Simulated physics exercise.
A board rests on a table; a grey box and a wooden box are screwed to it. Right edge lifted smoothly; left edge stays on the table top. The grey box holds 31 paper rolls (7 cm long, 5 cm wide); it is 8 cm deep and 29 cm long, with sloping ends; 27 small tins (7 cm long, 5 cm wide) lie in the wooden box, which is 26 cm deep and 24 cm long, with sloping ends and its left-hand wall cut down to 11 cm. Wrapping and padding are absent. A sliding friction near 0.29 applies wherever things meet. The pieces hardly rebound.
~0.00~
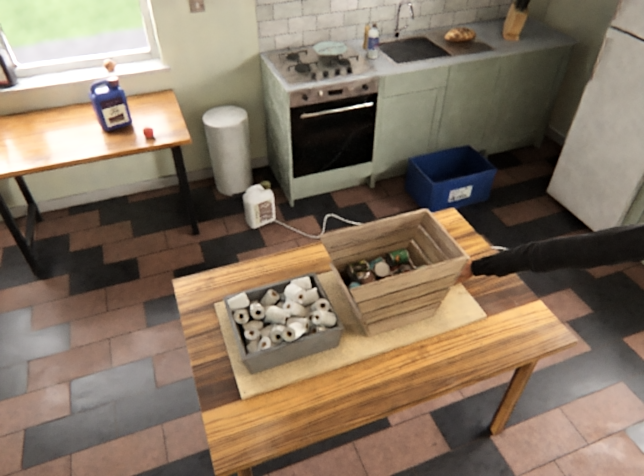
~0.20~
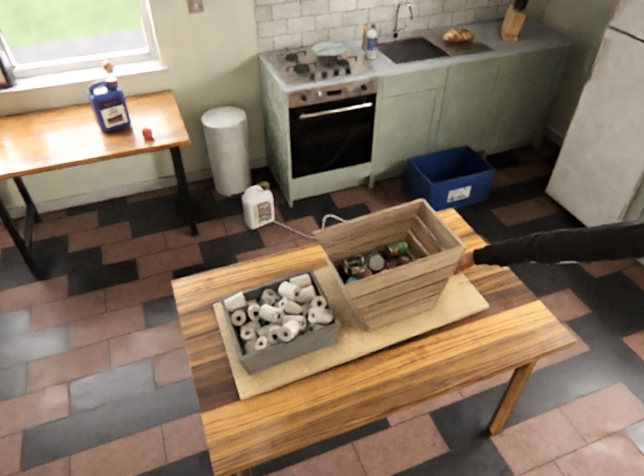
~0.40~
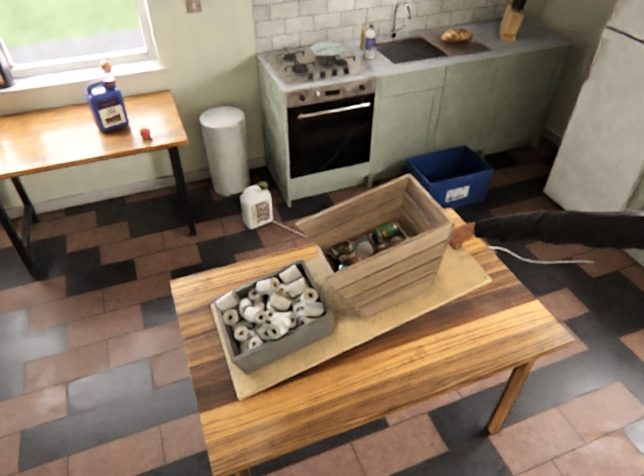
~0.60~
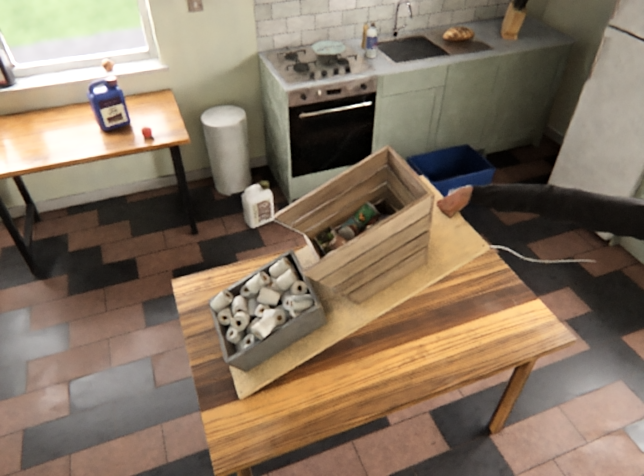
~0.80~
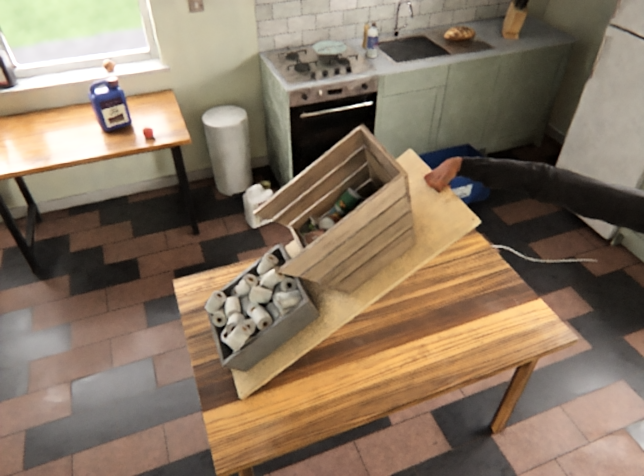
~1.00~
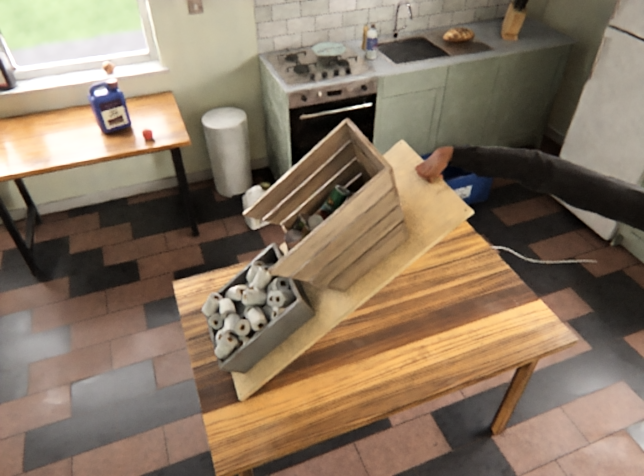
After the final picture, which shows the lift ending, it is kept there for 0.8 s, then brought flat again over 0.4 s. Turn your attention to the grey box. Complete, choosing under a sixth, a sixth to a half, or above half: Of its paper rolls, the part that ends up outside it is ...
The part outside is under a sixth.
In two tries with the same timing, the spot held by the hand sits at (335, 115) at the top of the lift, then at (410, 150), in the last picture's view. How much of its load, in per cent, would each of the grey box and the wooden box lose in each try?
The grey box would lose 70 per cent in the first try and 20 per cent in the second, the wooden box 90 and then 40 per cent.
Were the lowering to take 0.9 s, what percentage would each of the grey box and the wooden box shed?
Then grey box 10, wooden box 10 per cent.
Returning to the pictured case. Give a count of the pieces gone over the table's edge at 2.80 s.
Some 2 pieces.
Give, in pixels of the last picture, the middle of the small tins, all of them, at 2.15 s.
At about (384, 284) in pixels.
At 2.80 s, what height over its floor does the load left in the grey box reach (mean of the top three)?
Height: Roughly 11 cm.
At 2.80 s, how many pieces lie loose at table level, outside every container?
Roughly 0.
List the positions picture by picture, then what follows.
In the first picture (each is followed by its nearest rim corner in this view), grey box, (246, 357); wooden box, (350, 291); 0° from level; none out.
The second picture shows grey box, (242, 358); wooden box, (343, 287); 4° from level.
The third picture shows grey box, (235, 359); wooden box, (325, 279); 13° from level.
The fourth picture shows grey box, (229, 360); wooden box, (302, 272); 24° from level.
The fifth picture shows grey box, (224, 362); wooden box, (279, 271); 33° from level.
The sixth picture shows grey box, (222, 365); wooden box, (268, 272); 37° from level; none out.
After 1.29 s, tilt 37°; grey box 31 in, 0 out and wooden box 26 in, 1 out.
After 1.65 s, tilt 37°; grey box 30 in, 1 out and wooden box 26 in, 1 out.
After 2.15 s, tilt 2°; grey box 29 in, 2 out and wooden box 26 in, 1 out.
When it is over (at 2.80 s), grey box 29 in, 2 out and wooden box 26 in, 1 out. Asked share, 2 of 31, 6 per cent.
